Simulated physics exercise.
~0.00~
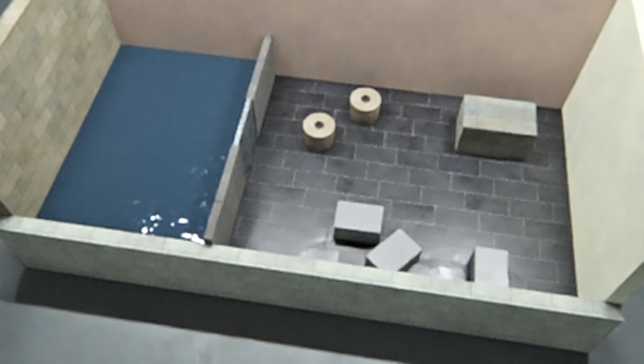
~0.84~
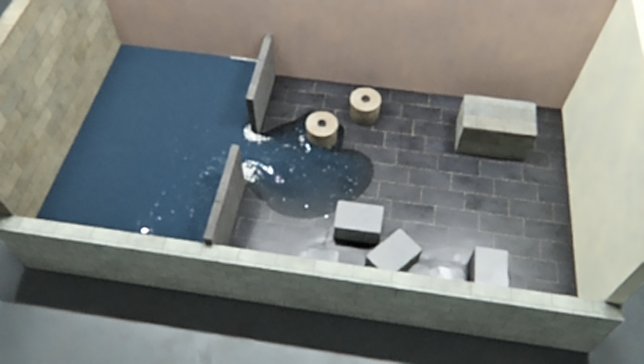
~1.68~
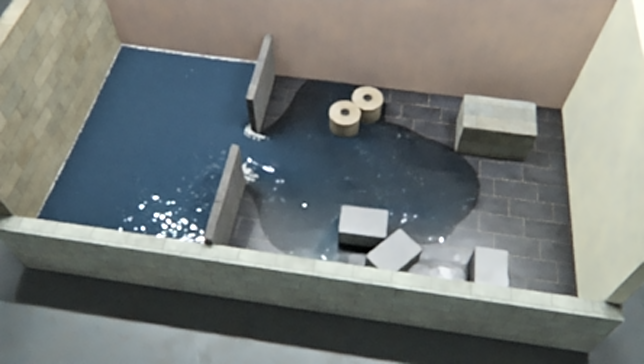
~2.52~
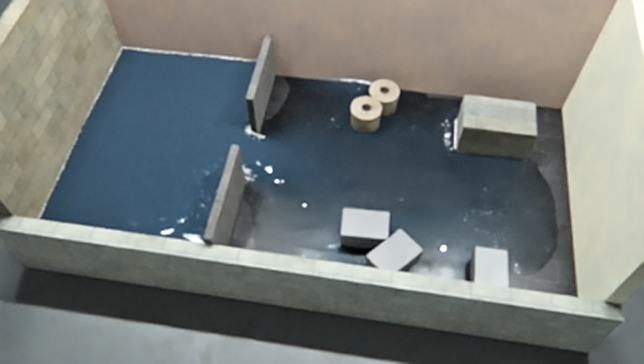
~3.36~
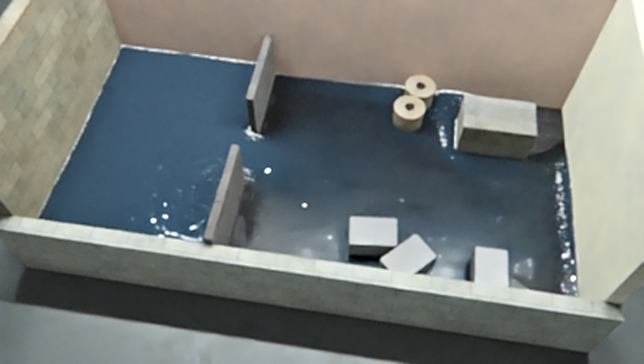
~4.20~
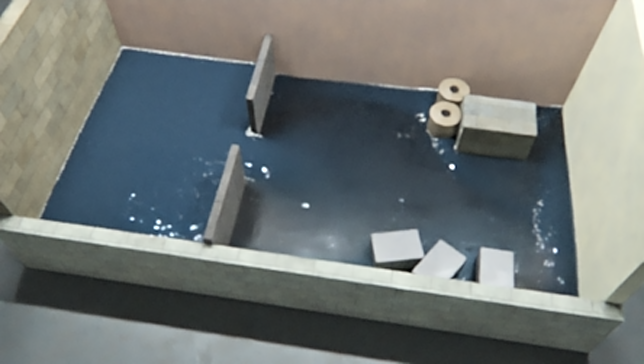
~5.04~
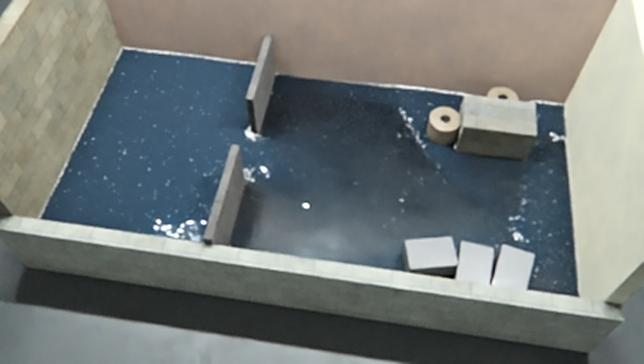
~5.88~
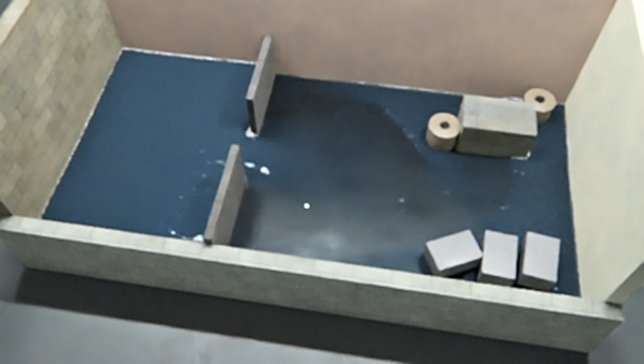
The video shows blue water bursting from a walled left room through a gap into a dry, dark-tiled right room, spreading across its floor and carrying two round tubs and three pale crates rightward, until the tubs rest either side of a large block and the crates cluster lower right.
